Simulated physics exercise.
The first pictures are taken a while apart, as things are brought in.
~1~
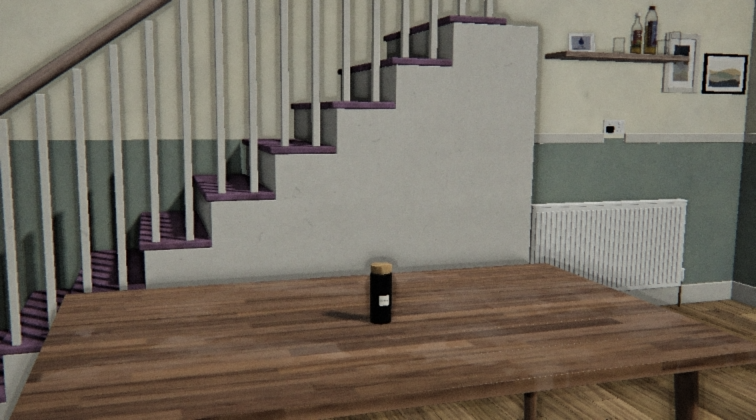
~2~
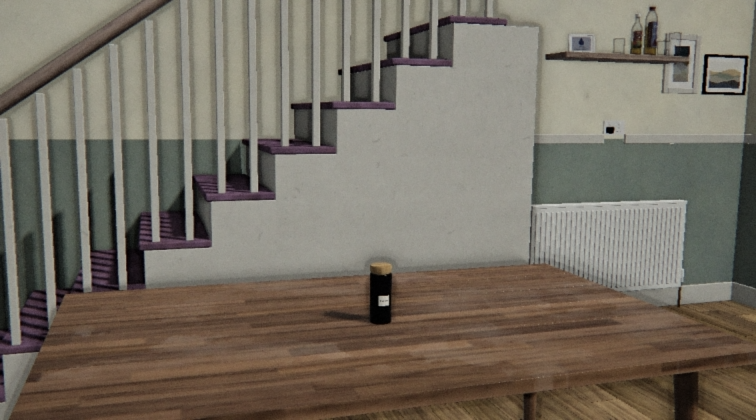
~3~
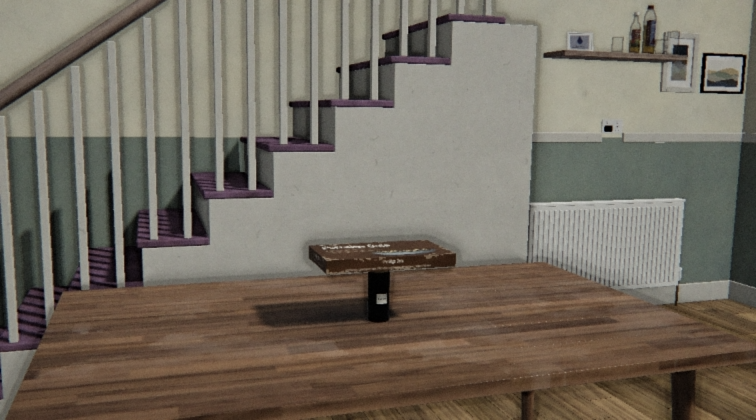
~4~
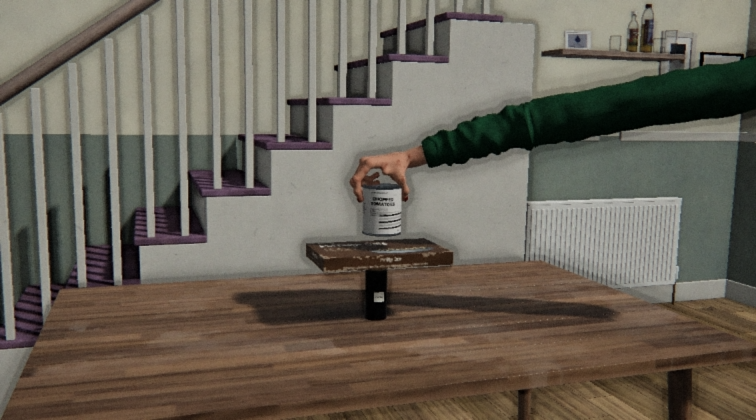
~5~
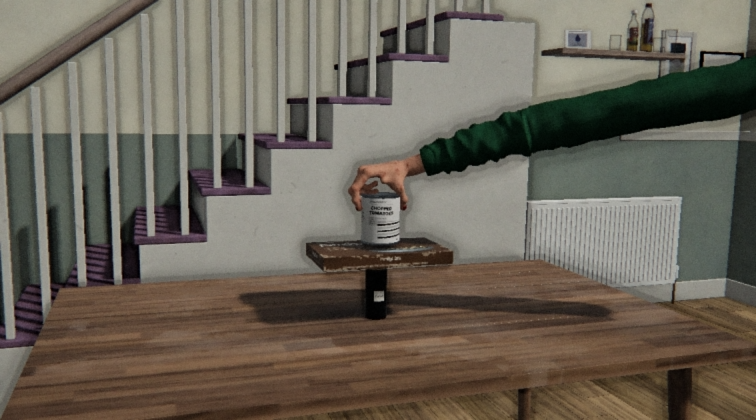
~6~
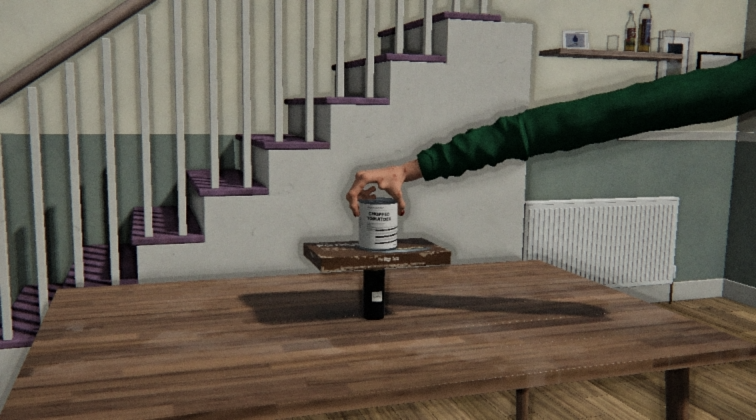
The clip shows a dark container on a wooden table near a staircase, then a flat brown object resting across its top. A green-sleeved arm reaches in from the right and lowers a white tin onto the brown object.
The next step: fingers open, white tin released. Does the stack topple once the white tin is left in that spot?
No, it stays standing.
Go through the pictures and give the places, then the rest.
In the first picture, the last thing is not in view yet.
In the second picture, the last thing is not in view yet.
In the third picture, the last thing is not in view yet; brown packet (380, 256).
In the fourth picture, still above its spot; white tin (382, 209); brown packet (378, 254).
In the fifth picture, still above its spot; white tin (380, 218); brown packet (378, 253).
In the sixth picture, in place under the hand; white tin (378, 224); brown packet (376, 253).
Then, 0.40 s past the last view, nothing moves.
Then, 1.10 s past the last view, white tin resting near (378, 224).
Finally, all 3 still in place. Final places as the last picture's camera would see them, white tin near (378, 224). The stack holds.
